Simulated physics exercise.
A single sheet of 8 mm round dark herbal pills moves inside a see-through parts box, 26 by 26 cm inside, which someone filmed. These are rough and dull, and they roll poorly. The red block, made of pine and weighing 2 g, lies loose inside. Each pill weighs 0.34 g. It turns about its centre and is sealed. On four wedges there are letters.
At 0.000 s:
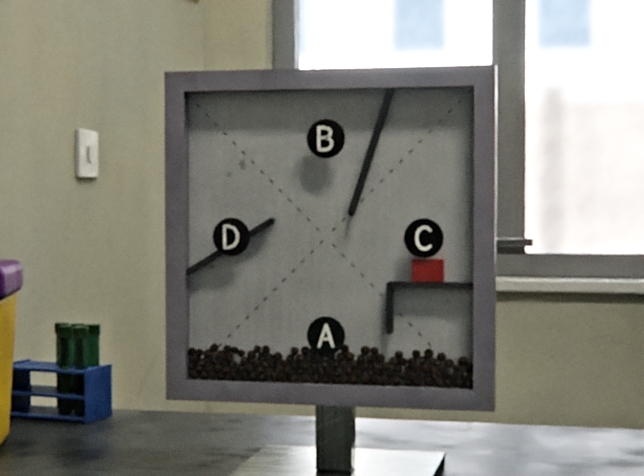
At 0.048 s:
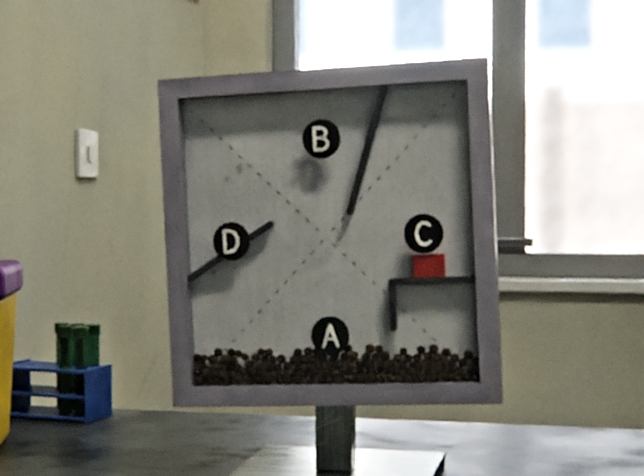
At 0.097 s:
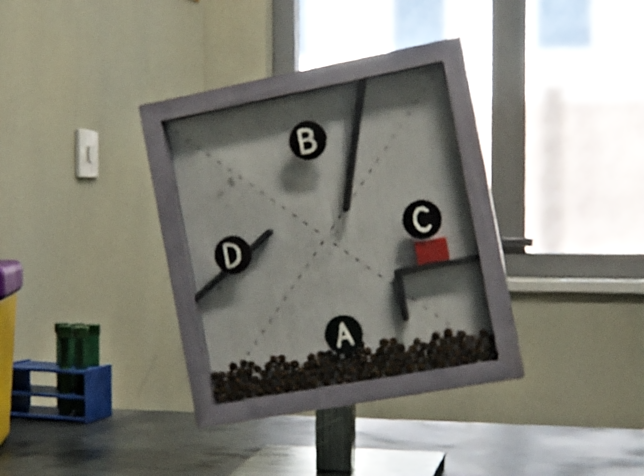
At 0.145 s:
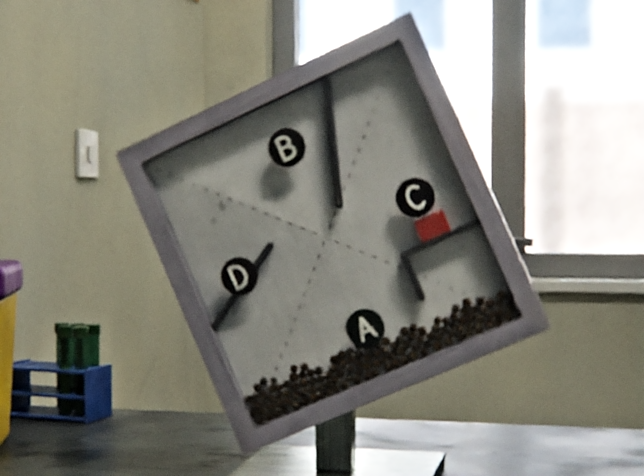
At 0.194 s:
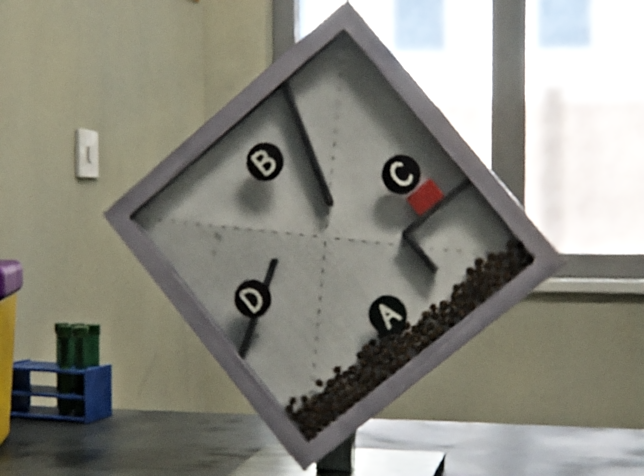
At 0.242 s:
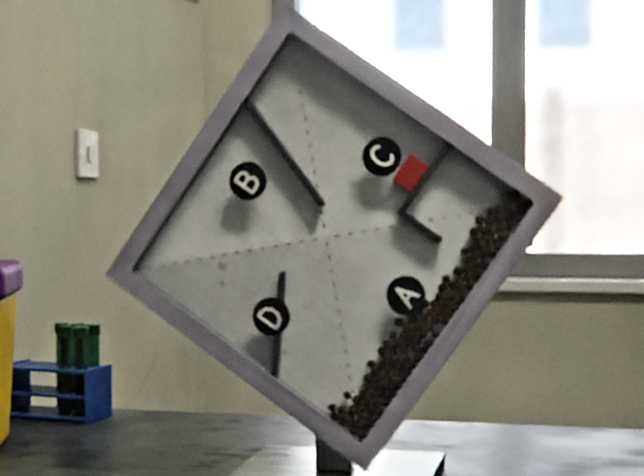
On a lab bench, a square box of dark pellets and a red block turns anticlockwise.
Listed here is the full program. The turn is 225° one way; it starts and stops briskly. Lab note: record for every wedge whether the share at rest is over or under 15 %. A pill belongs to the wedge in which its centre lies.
Recorded: Wedge A under, wedge B over, wedge C over, wedge D under.
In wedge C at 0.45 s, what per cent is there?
Share: Some 0 %.
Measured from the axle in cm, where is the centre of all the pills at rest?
The middle sits around 2 cm right of it and 11 cm below it.
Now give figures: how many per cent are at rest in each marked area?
Final shares - wedge A: 0 %, wedge B: 65 %, wedge C: 35 %, wedge D: 0 %.
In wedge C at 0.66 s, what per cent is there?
0 %.
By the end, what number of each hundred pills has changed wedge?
Moved share: About 100 per cent.
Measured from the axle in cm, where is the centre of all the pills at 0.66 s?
Some 6 cm right and 2 cm above.
After 0.45 s, it stands 121° anticlockwise; the pills' middle is 11 cm right of and level with the centre; A 65 %, D 35 %.
After 0.66 s, it has come round 188° anticlockwise; the pills' middle is 6 cm right of and 2 cm above the centre; A 5 %, B 25 %, D 70 %.
After 0.85 s, it has come round 225° anticlockwise; the pills' middle is 1 cm right of and 2 cm below the centre; A 25 %, B 45 %, C 15 %, D 15 %.
Settled by 1.7 s, it has come round 225° anticlockwise; A 0 %, B 65 %, C 35 %, D 0 %.
